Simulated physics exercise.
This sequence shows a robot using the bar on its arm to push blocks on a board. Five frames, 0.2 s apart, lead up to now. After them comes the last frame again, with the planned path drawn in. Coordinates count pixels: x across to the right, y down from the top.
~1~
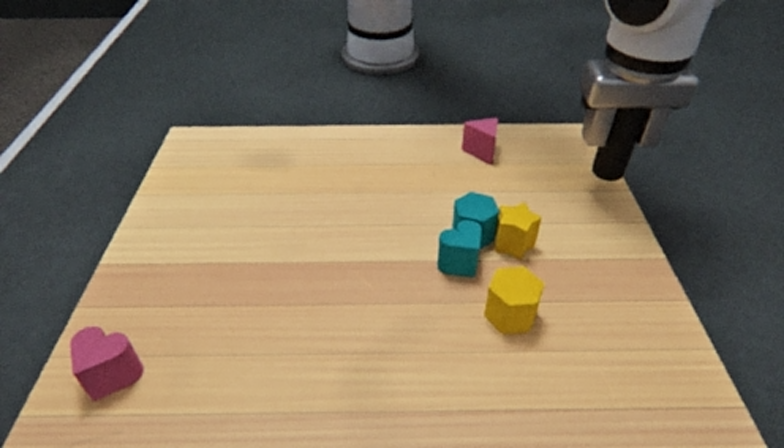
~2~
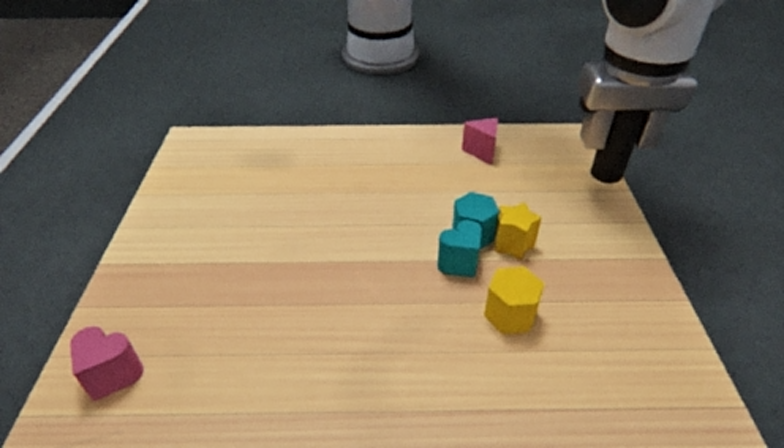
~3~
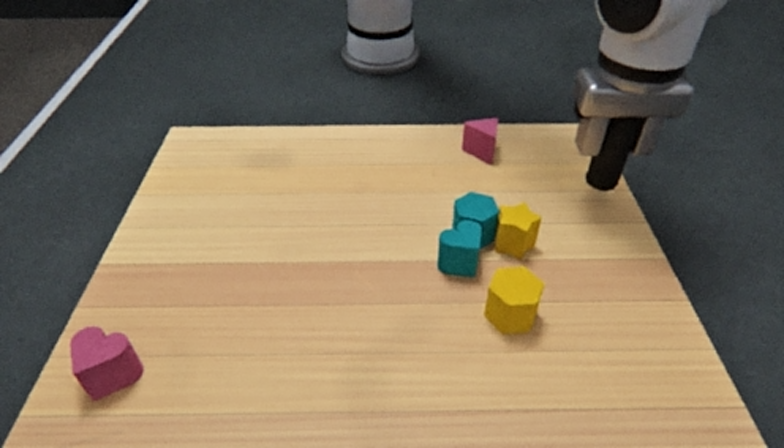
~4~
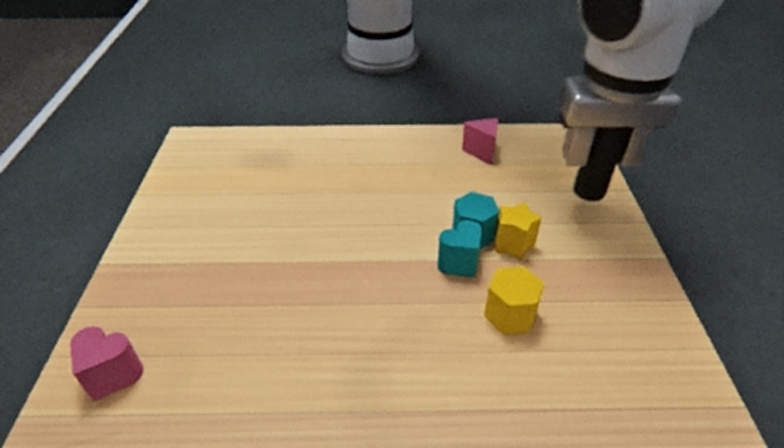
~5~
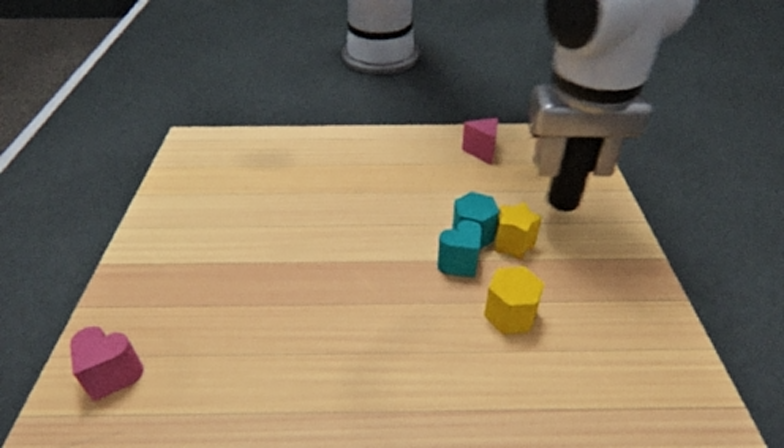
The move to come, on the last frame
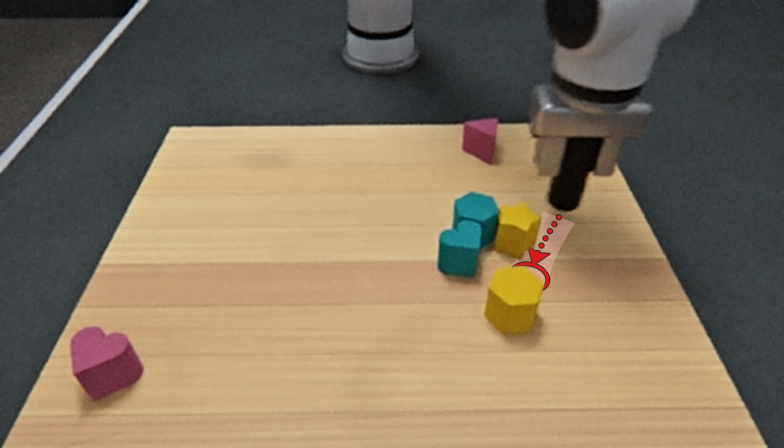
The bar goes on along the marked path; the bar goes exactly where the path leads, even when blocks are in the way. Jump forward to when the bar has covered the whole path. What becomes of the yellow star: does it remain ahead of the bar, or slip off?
My prediction: No longer in front.
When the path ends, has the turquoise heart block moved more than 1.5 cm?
In short: No.
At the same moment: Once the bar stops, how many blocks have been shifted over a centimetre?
Of all the blocks, just one travels more than a centimetre.
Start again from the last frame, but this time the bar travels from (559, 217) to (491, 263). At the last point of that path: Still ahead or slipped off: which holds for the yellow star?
The block sits ahead of the bar.
The drawn path runs from (559, 217) by way of (548, 235) and (537, 255) to (529, 277).
The first path, step by step. One third of the way, bar (551, 220); nothing pushed yet.
Two thirds of the way, bar (541, 240); yellow star (509, 222), turned 40° clockwise.
At the end, bar (533, 262); turquoise heart block not moved; yellow six-sided block not moved; yellow star (505, 229), turned 65° clockwise.
